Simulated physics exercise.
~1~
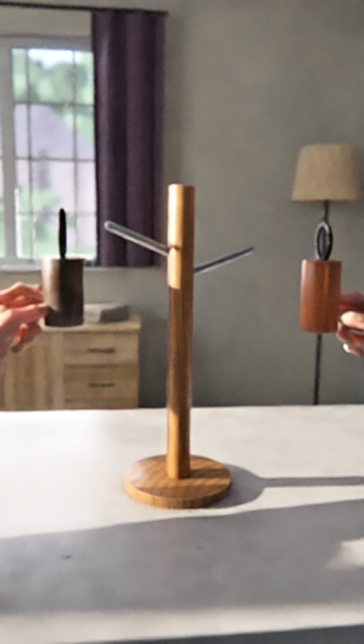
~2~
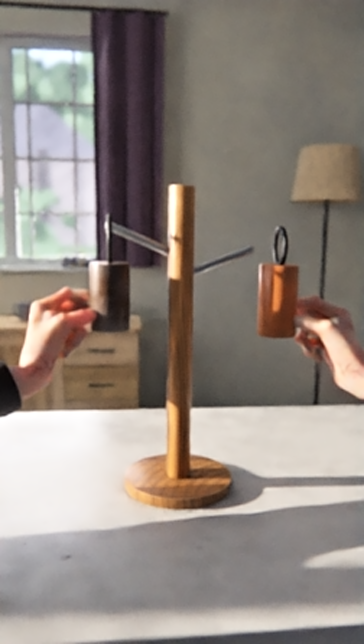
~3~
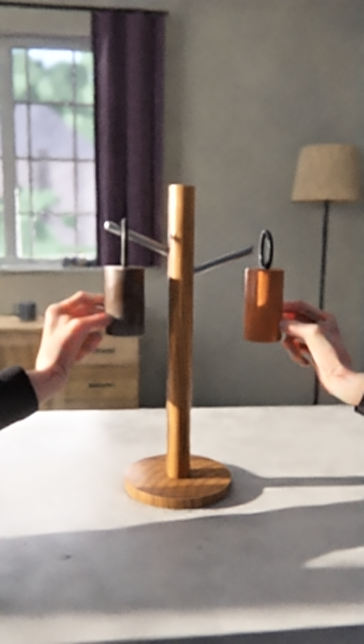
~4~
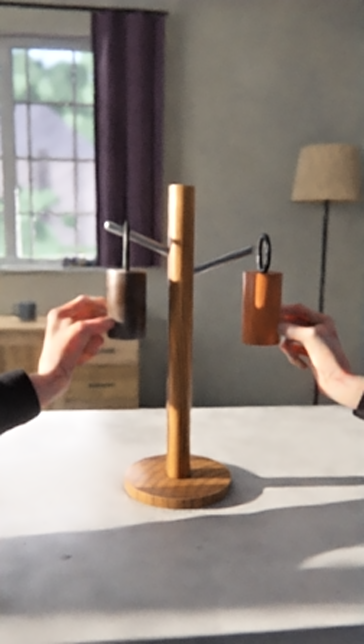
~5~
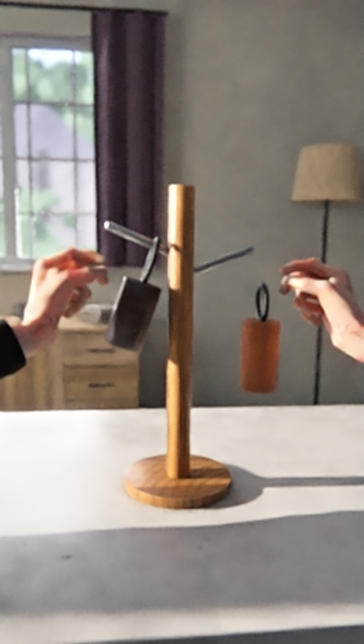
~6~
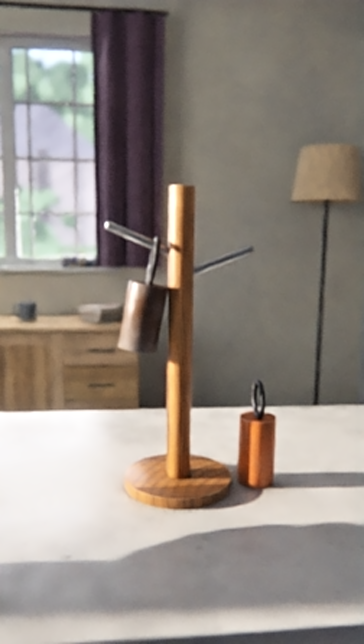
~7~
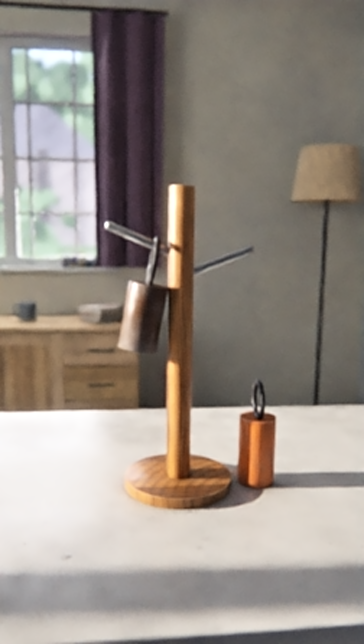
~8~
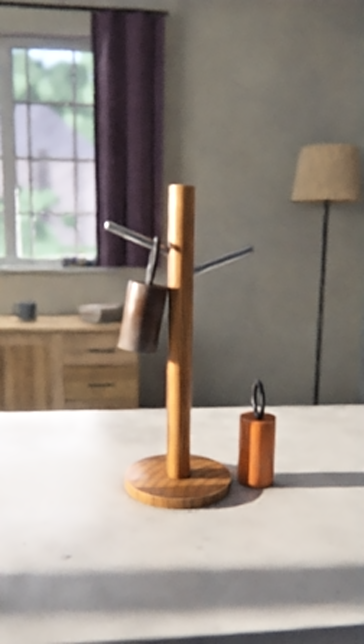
Two hands bringing small lanterns to a wooden peg stand and letting go, the brown one staying hooked, the orange one dropping upright onto the table.
